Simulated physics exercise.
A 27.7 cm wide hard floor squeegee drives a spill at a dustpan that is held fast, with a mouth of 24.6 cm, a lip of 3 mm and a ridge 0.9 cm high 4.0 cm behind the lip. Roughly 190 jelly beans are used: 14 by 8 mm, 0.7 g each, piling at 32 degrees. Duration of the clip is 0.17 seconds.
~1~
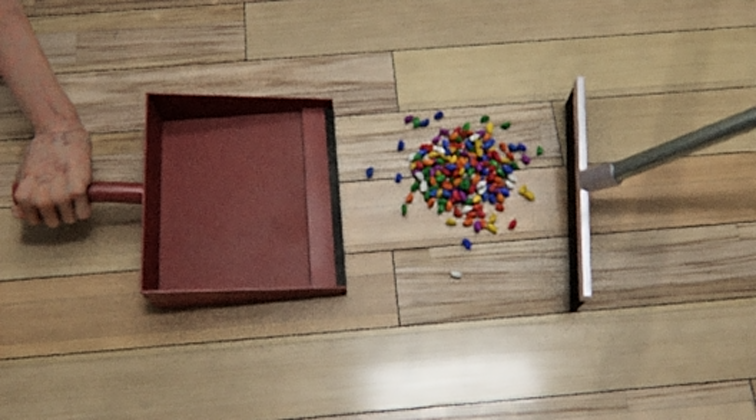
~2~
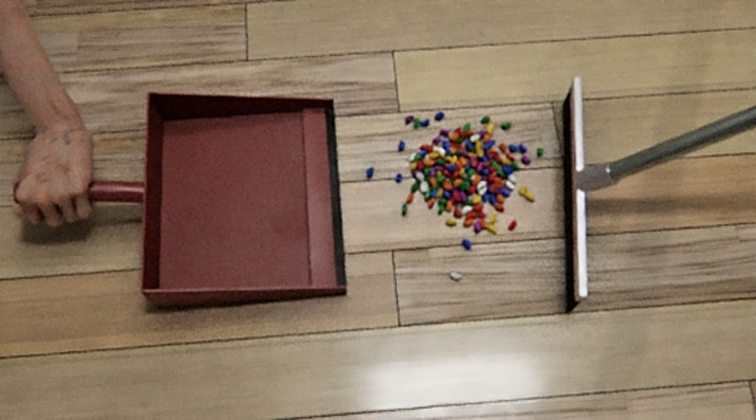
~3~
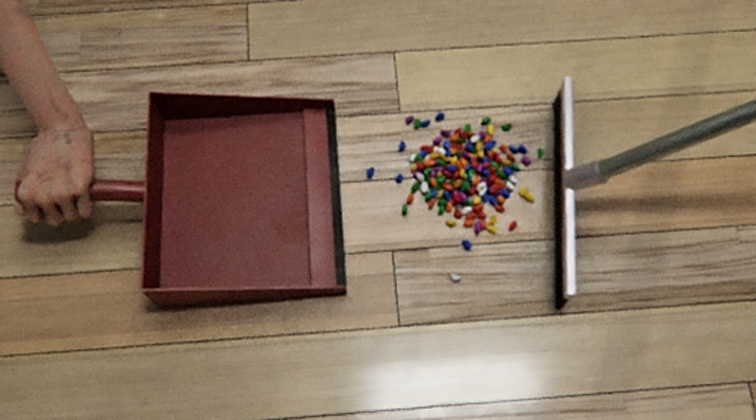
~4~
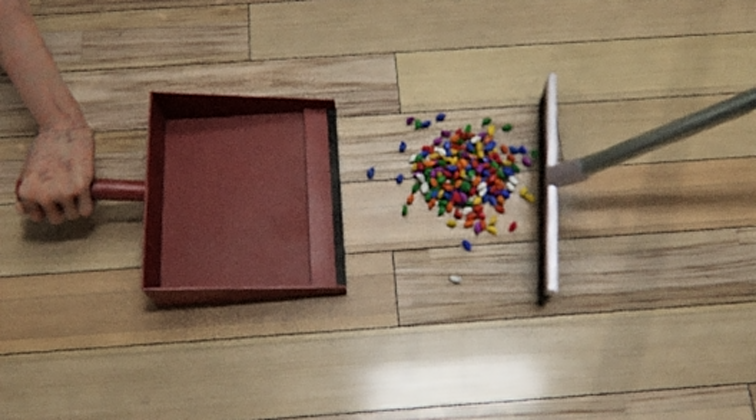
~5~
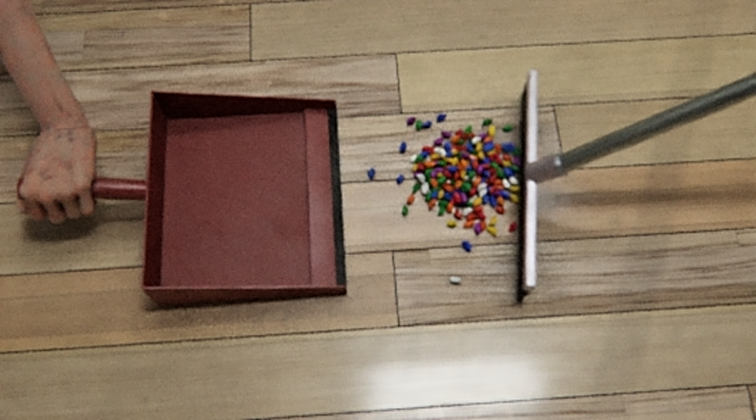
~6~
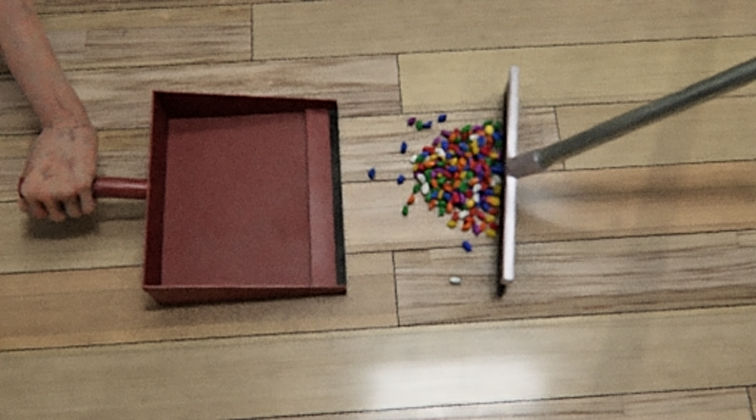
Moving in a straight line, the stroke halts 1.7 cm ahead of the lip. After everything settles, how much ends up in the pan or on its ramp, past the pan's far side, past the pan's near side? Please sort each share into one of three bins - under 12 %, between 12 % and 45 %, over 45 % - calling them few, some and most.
In the pan or on its ramp: Some. Past the pan's far side: Some. Past the pan's near side: Few.
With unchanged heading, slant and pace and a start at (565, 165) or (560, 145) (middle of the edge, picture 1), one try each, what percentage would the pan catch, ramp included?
Around 35 percent, then around 35 percent.
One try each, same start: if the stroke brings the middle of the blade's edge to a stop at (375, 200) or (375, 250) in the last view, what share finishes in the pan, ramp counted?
About 25 % and 15 %.
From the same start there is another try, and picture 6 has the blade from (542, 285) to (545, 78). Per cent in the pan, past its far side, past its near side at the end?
Split: Pan = 30, far = 20, near = 0.
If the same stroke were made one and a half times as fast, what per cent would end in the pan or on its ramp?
Then near 40 in a hundred.
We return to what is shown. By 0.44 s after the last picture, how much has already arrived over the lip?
Some 30 per cent by that point.
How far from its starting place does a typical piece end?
I'd say close to 16 cm.
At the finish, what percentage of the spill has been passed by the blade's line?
About 0 percent.
Then, 0.13 s after the last picture, middle of the blade 11 cm from the lip; 0 % over the lip, far side 5 %, near side 0 %.
Then, 0.22 s after the last picture, middle of the blade 5 cm from the lip; 5 % over the lip, far side 15 %, near side 0 %.
Then, 0.44 s after the last picture, middle of the blade 4 cm from the lip; 30 % over the lip, far side 25 %, near side 0 %.
In the end, pan 30 %, far side 25 %, near side 0 %, in front of the lip or behind the blade 45 %.
